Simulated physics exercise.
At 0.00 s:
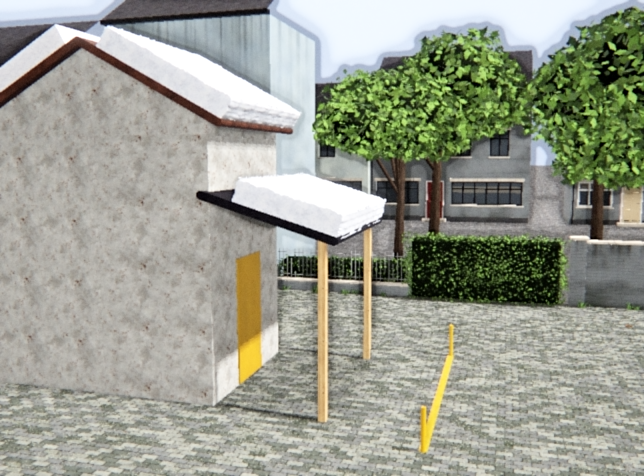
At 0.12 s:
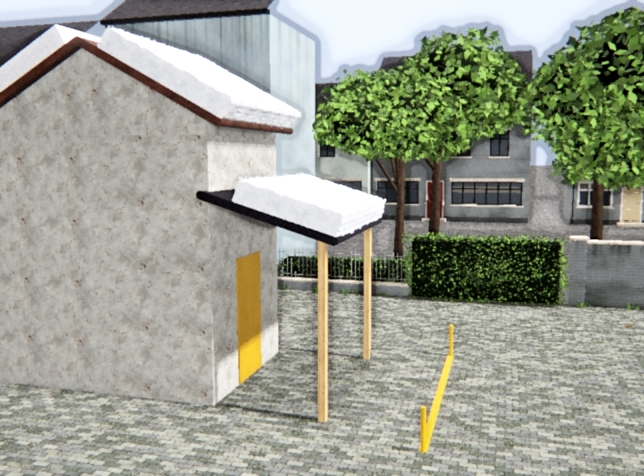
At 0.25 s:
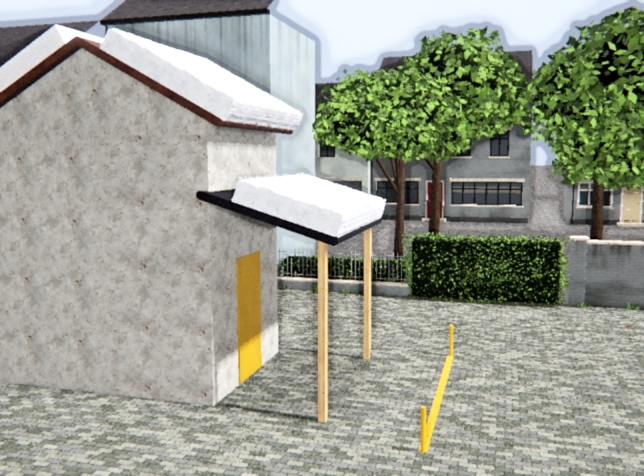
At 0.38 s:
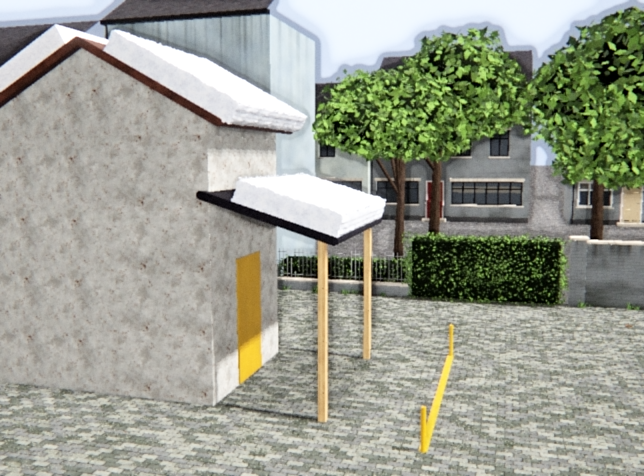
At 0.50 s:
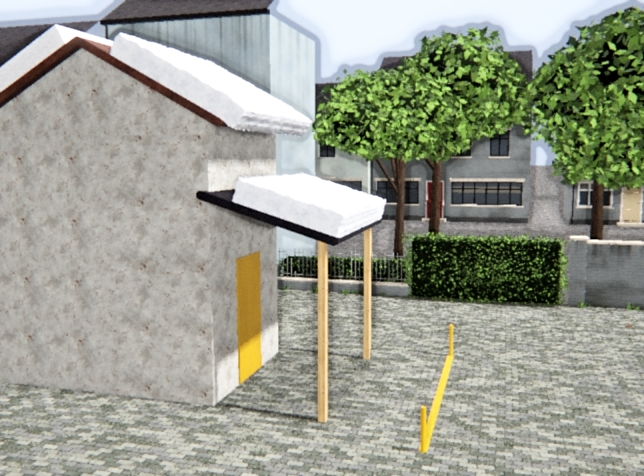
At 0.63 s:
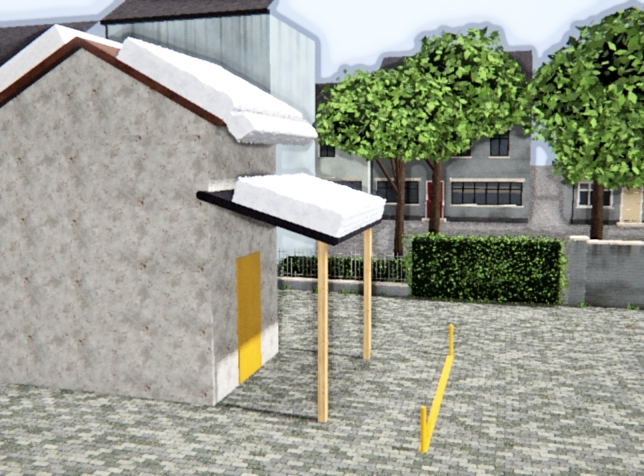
The video shows a small house with snow on its main roof and porch roof, beside a yellow line on paved ground. The upper snow slides slowly down to the right, extends past the roof edge, and begins cracking.
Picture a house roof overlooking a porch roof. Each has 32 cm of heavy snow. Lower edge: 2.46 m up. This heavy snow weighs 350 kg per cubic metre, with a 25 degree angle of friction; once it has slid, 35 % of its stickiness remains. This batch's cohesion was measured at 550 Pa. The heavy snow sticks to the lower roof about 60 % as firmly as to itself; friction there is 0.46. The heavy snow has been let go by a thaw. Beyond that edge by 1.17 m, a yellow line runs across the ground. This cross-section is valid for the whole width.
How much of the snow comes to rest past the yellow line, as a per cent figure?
Roughly 34 per cent.
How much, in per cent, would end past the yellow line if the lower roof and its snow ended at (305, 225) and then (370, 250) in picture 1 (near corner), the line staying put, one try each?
Try 1: 35 %; try 2: 30 %.
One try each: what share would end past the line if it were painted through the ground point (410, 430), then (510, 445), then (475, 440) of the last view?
Respectively 40, 12 and 20 percent would end past it.
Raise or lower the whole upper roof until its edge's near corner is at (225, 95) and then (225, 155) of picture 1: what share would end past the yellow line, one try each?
The first try gives about 40 % and the second about 10 %.
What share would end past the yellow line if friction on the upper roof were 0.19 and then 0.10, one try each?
Respectively 45 percent and 50 percent.
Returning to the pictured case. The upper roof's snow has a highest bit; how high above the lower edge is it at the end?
Height above lower edge: Approx. 0.8 m.
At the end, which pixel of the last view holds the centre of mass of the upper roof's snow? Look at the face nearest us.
Estimated pixel: (427, 374).
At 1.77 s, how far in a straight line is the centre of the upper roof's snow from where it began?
About 2.6 m.
By 1.15 s, none is below the lower edge and 0 % is past the line.
By 1.77 s, none is below the lower edge and 0 % is past the line.
By 2.38 s, 49 % is below the lower edge and 16 % is past the line.
By 3.00 s, 61 % is below the lower edge and 34 % is past the line.
By 3.70 s, at the end, 61 % is below the lower edge and 34 % is past the line.
